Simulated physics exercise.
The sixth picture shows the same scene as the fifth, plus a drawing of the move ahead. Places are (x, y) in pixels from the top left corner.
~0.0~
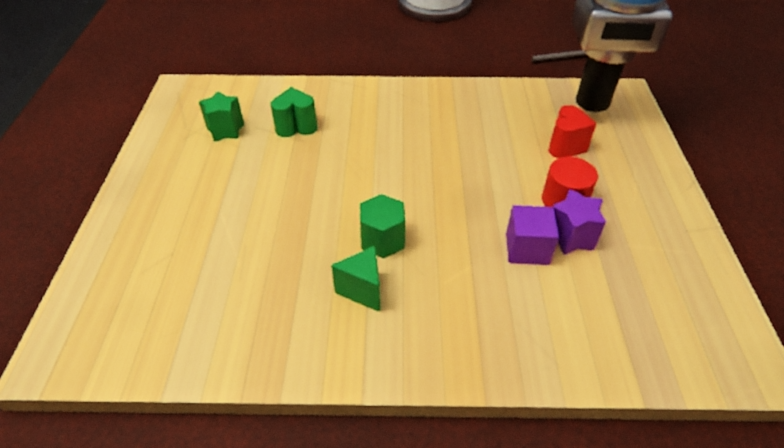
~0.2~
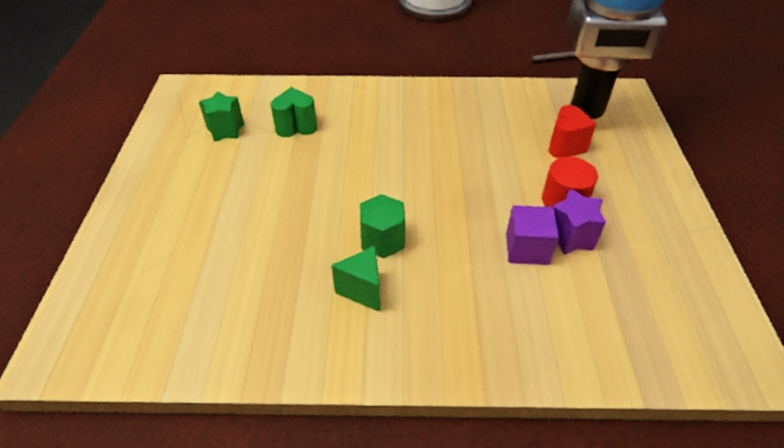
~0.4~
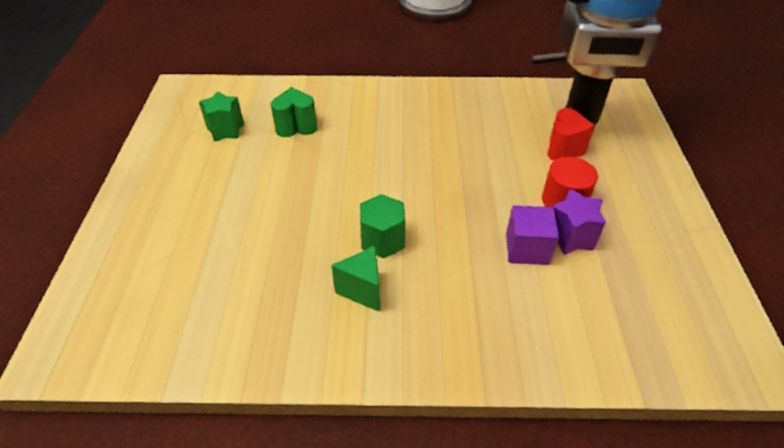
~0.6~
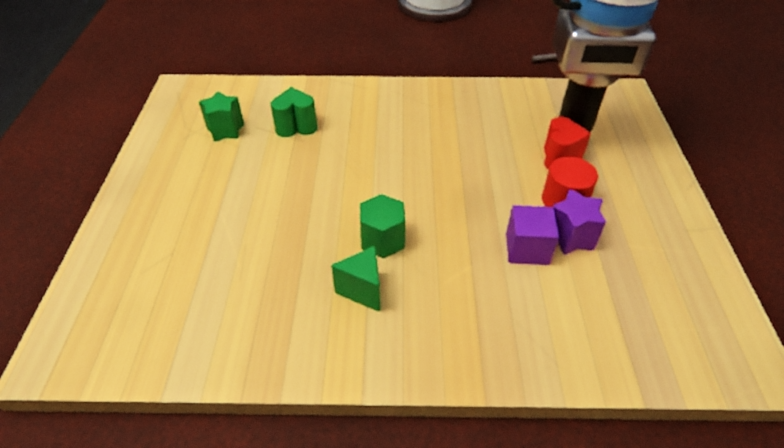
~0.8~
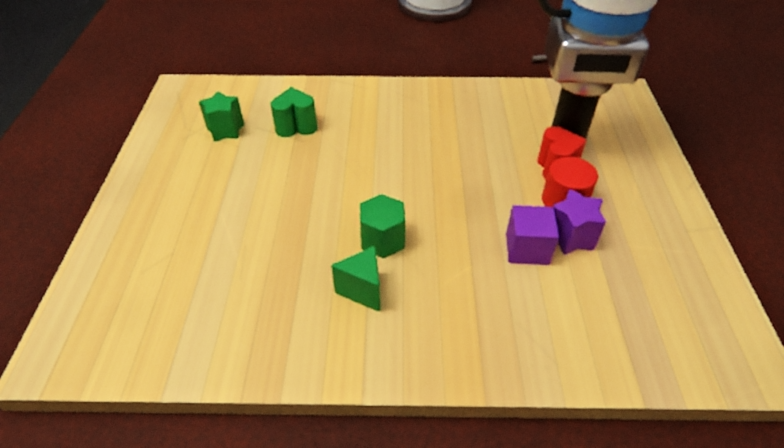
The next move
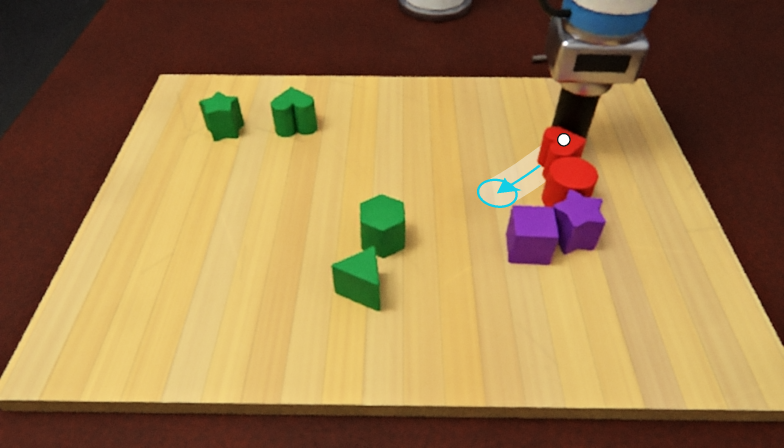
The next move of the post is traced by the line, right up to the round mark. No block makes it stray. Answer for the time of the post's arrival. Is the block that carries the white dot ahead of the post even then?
The answer is no.
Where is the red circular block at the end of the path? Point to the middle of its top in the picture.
Its top centre lands on (577, 193).
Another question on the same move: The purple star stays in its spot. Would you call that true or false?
It is false.
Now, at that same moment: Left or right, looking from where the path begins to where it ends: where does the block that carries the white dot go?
Facing from start to end, it shifts left.
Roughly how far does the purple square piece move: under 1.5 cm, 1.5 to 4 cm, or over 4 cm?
Ends under 1.5 cm away.
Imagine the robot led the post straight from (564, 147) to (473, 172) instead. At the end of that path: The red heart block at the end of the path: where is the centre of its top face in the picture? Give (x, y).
When the path ends, it will be at (540, 154).
Path on the board, from (564, 147) by way of (544, 162) and (522, 178) to (497, 193); the dot is on the red heart block.
What follows on the original path. One third of the way, post at (548, 149); red heart block at (548, 157), turned 20° anticlockwise; red circular block at (575, 187); purple star at (591, 225).
Two thirds of the way, post at (525, 164); red heart block at (531, 175), turned 45° anticlockwise; red circular block at (577, 193); purple star at (596, 229), turned 20° clockwise.
At the end, post at (500, 179); purple square piece in place; red heart block at (525, 189), turned 70° anticlockwise; red circular block at (577, 193); purple star at (596, 229), turned 20° clockwise.
